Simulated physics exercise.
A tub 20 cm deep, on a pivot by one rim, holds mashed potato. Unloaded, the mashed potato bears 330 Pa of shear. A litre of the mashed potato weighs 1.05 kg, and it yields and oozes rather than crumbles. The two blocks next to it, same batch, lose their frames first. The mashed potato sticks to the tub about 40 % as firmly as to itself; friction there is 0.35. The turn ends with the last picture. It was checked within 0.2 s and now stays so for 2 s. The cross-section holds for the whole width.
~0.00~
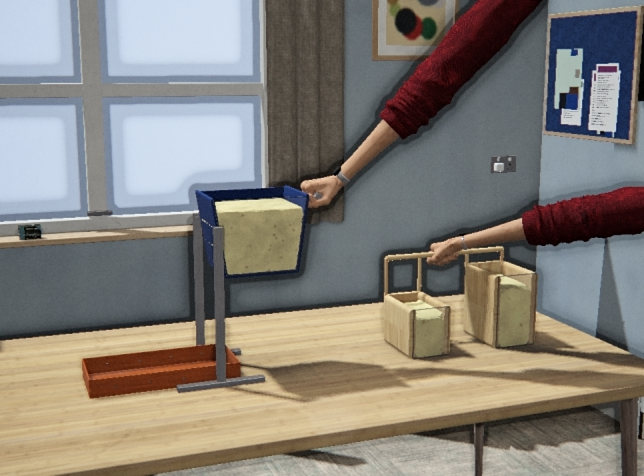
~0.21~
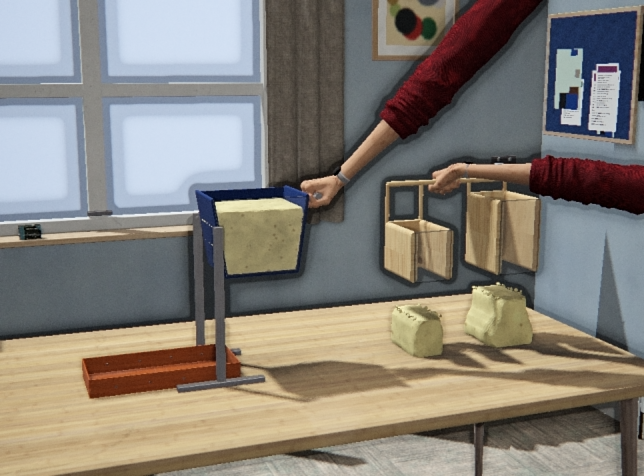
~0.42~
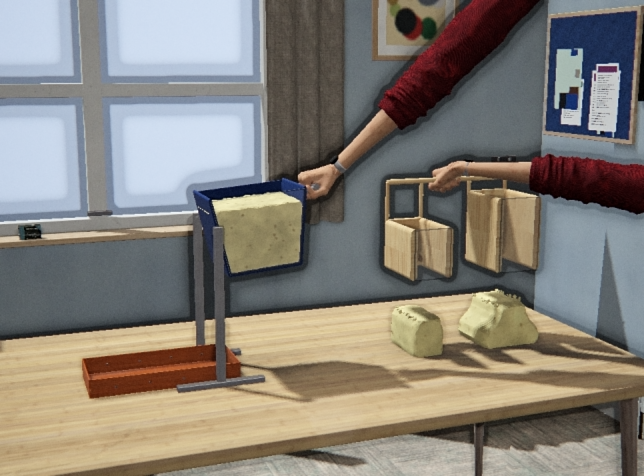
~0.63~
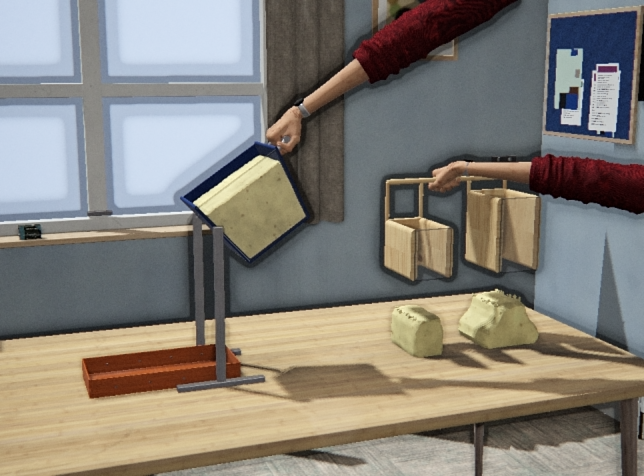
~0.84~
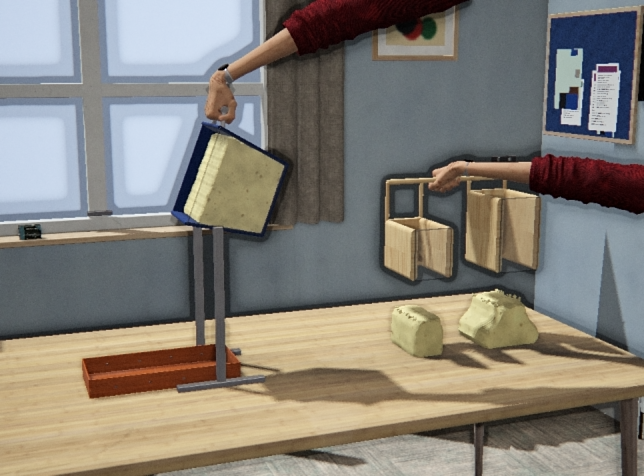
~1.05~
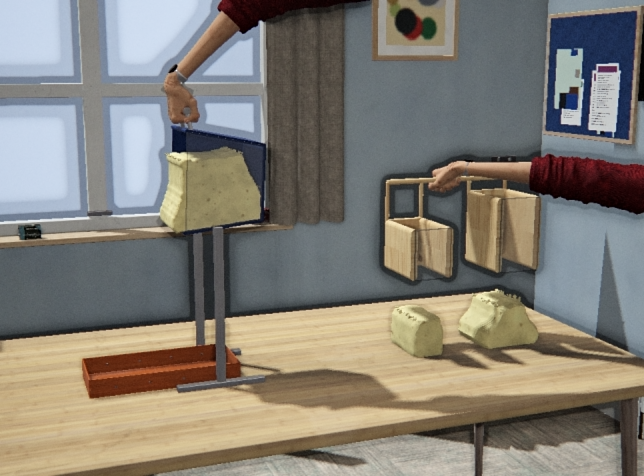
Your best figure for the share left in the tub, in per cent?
Close to 35 per cent.
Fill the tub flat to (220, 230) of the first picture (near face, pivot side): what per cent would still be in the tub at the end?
Then about 55 %.
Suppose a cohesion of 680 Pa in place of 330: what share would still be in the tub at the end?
It would be near 60 %.
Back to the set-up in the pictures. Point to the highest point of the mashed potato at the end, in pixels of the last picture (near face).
Around (224, 196).
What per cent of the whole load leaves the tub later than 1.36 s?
Some 7 per cent.
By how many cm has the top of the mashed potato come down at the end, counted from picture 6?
Roughly 11 cm.
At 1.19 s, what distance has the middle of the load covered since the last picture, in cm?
About 7 cm.
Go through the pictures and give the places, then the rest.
Handle-side rim at (306, 196), tilt 0 degrees; highest point of the mashed potato at (302, 207); test blocks 12 cm, 19 cm high (left to right), in the first picture.
Handle-side rim at (306, 196), tilt 0 degrees; highest point of the mashed potato at (302, 207); test blocks 12 cm, 15 cm high (left to right), in the second picture.
Handle-side rim at (303, 188), tilt 5 degrees; highest point of the mashed potato at (296, 201); test blocks 12 cm, 13 cm high (left to right), in the third picture.
Handle-side rim at (274, 149), tilt 34 degrees; highest point of the mashed potato at (276, 164); test blocks 12 cm, 13 cm high (left to right), in the fourth picture.
Handle-side rim at (219, 129), tilt 69 degrees; highest point of the mashed potato at (229, 140); test blocks 12 cm, 13 cm high (left to right), in the fifth picture.
Handle-side rim at (187, 133), tilt 87 degrees; highest point of the mashed potato at (237, 155); test blocks 12 cm, 13 cm high (left to right), in the sixth picture.
By 1.19 s, the tub is at 87 degrees and holds 66 %.
By 1.36 s, the tub is at 87 degrees and holds 42 %.
By 1.53 s, the tub is at 87 degrees and holds 35 %.
By 1.70 s, the tub is at 87 degrees and holds 35 %.
By 3.05 s, at the end, the tub is at 87 degrees and holds 35 %.
